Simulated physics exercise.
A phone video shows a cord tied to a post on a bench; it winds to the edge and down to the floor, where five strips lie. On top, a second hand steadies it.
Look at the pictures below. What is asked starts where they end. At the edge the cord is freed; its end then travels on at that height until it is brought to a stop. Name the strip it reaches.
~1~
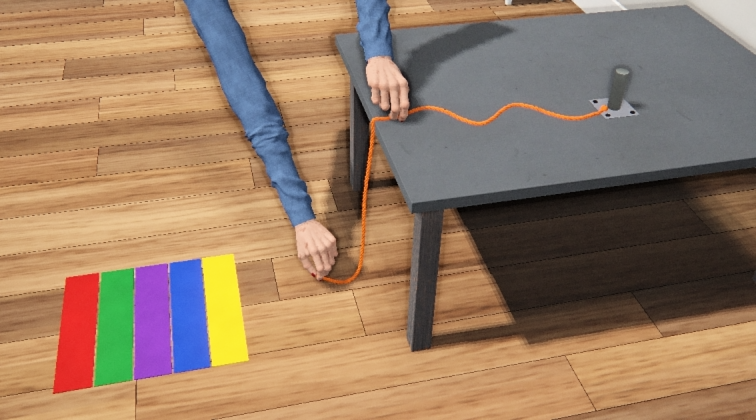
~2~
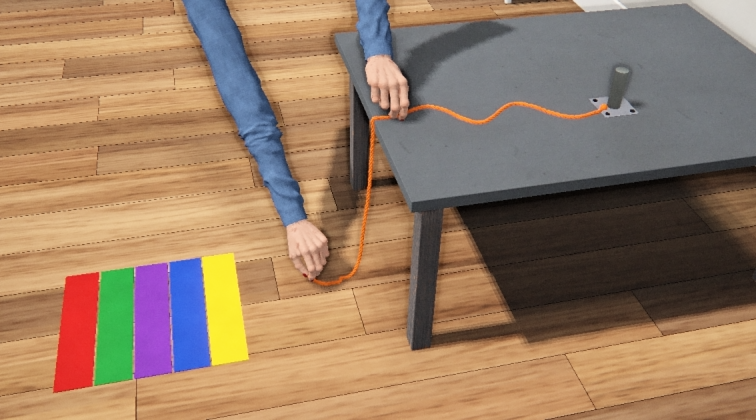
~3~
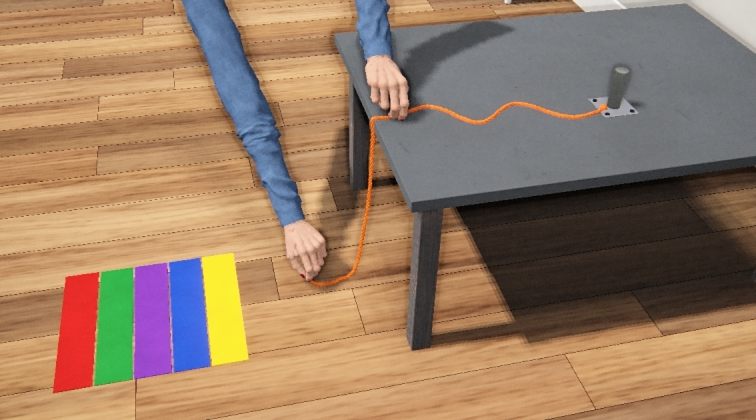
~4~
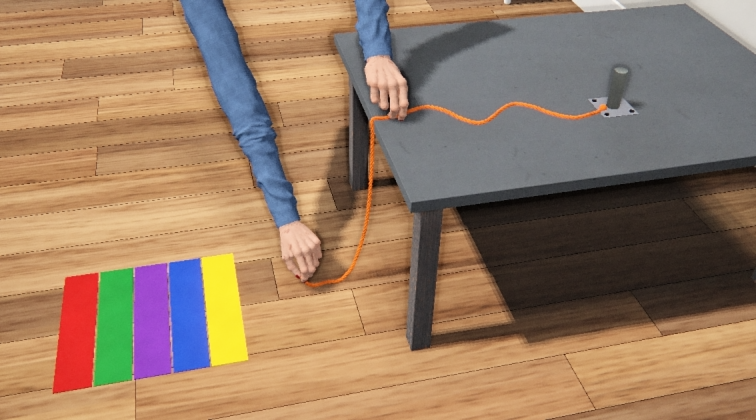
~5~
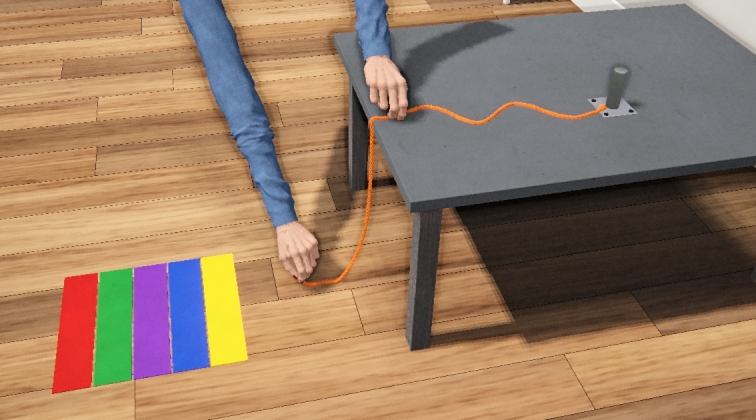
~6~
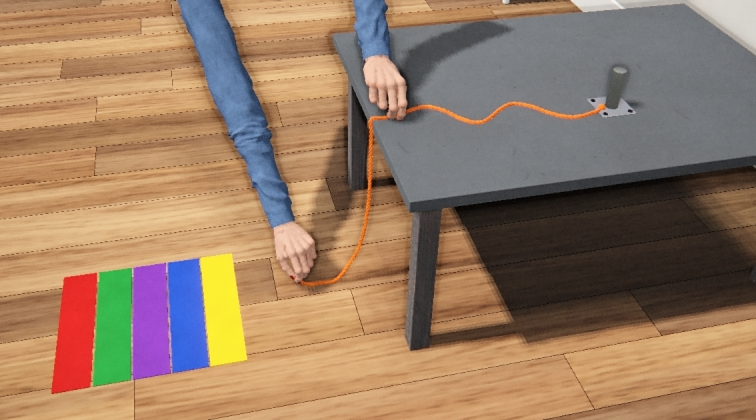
The purple strip.
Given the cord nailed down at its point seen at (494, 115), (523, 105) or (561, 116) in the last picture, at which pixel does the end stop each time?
Per try (px, approx.): (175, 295), (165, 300), (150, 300).
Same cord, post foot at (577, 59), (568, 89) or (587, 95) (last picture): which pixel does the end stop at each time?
About (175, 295), (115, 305) and (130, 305).
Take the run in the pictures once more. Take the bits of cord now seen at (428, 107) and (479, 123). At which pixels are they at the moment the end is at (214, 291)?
(393, 124) and (450, 120).
Early on, end near (214, 291); over yellow.
Midway, end near (171, 297); over blue.
At the end of the slack, end near (146, 301); over purple. Over purple.
